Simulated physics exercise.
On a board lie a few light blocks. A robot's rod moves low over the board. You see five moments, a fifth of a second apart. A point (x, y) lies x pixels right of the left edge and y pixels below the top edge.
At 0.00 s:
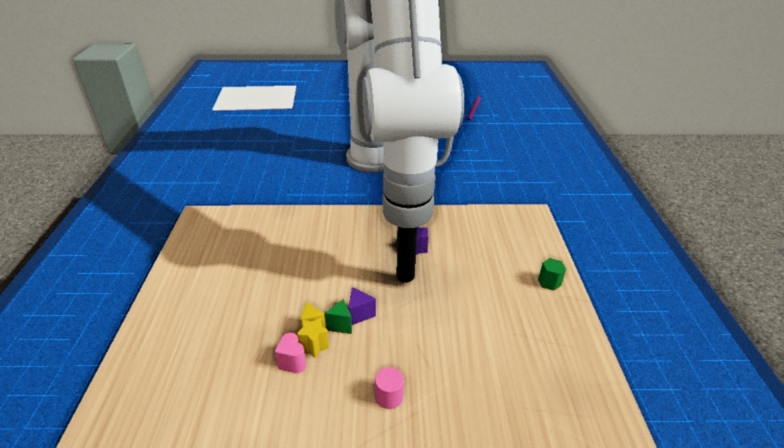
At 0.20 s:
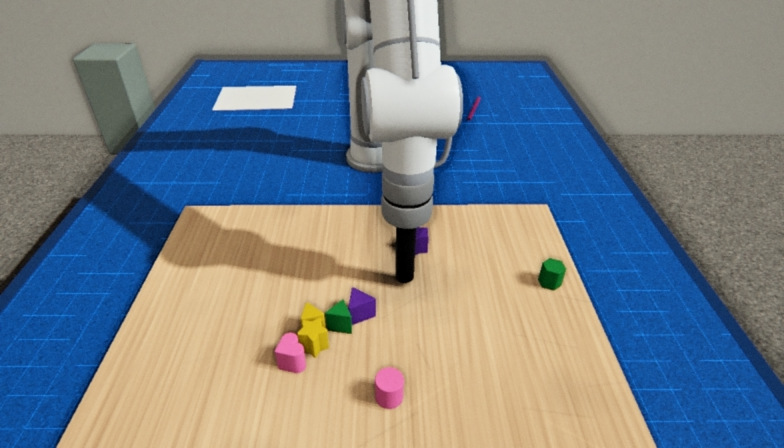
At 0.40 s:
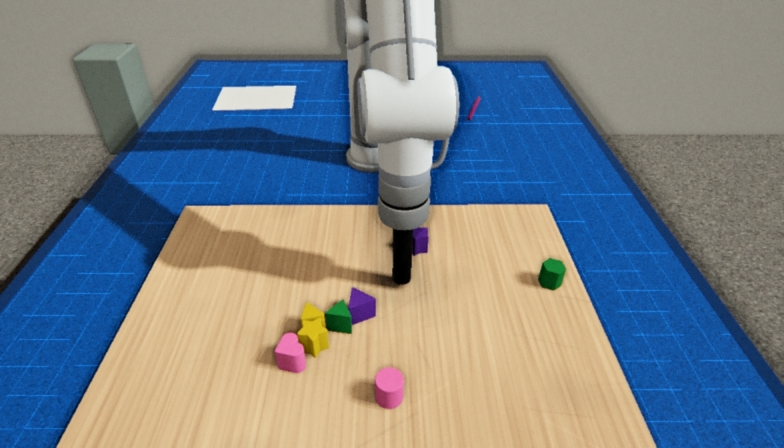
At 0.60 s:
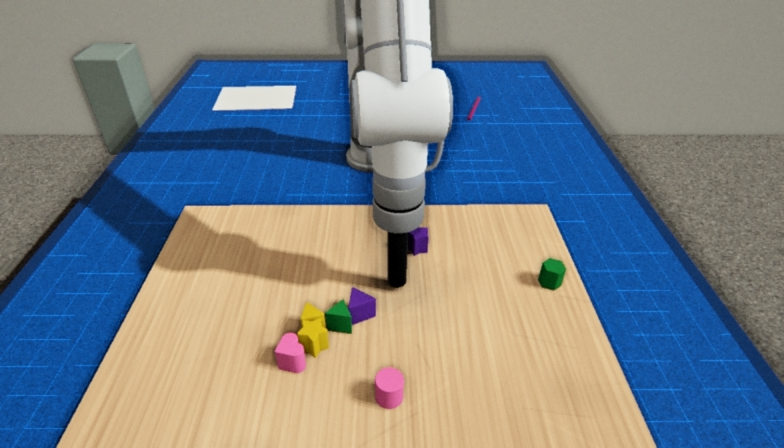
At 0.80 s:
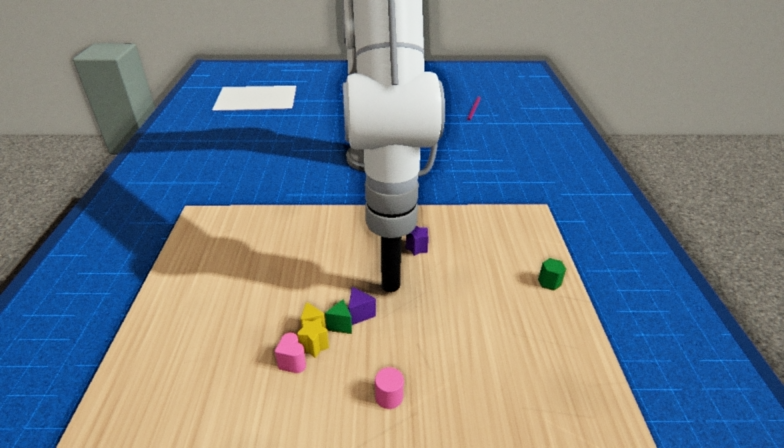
Robot arm's black rod shifting slightly left and nearer over a wooden board, the scattered pink, yellow, green and purple blocks staying still.
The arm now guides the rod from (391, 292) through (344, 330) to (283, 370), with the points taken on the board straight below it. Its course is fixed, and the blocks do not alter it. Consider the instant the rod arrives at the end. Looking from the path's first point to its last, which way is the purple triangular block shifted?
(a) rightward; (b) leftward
I'll go with b - leftward.
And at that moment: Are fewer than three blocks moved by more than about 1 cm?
No - that is not the case.
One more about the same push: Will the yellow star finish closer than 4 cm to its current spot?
Going by the path, no.
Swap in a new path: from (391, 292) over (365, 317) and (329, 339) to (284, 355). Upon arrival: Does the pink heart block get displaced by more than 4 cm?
Yes.
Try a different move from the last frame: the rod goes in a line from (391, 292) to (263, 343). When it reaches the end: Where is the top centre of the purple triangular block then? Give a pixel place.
I think it will end close to (349, 309).
What follows on the original path. One third of the way, rod (360, 311); pink heart block (287, 347); yellow star (308, 330); green triangular block (327, 319), turned 30° clockwise; purple triangular block (347, 311).
Two thirds of the way, rod (324, 337); pink heart block (273, 356), turned 55° anticlockwise; yellow star (280, 336), turned 25° anticlockwise; green triangular block (300, 325), turned 45° clockwise; purple triangular block (309, 341), turned 15° clockwise.
At the end, rod (282, 365); pink heart block (258, 368), turned 15° clockwise; yellow star (265, 340); green triangular block (292, 325), turned 65° clockwise; purple triangular block (284, 370), turned 45° anticlockwise.
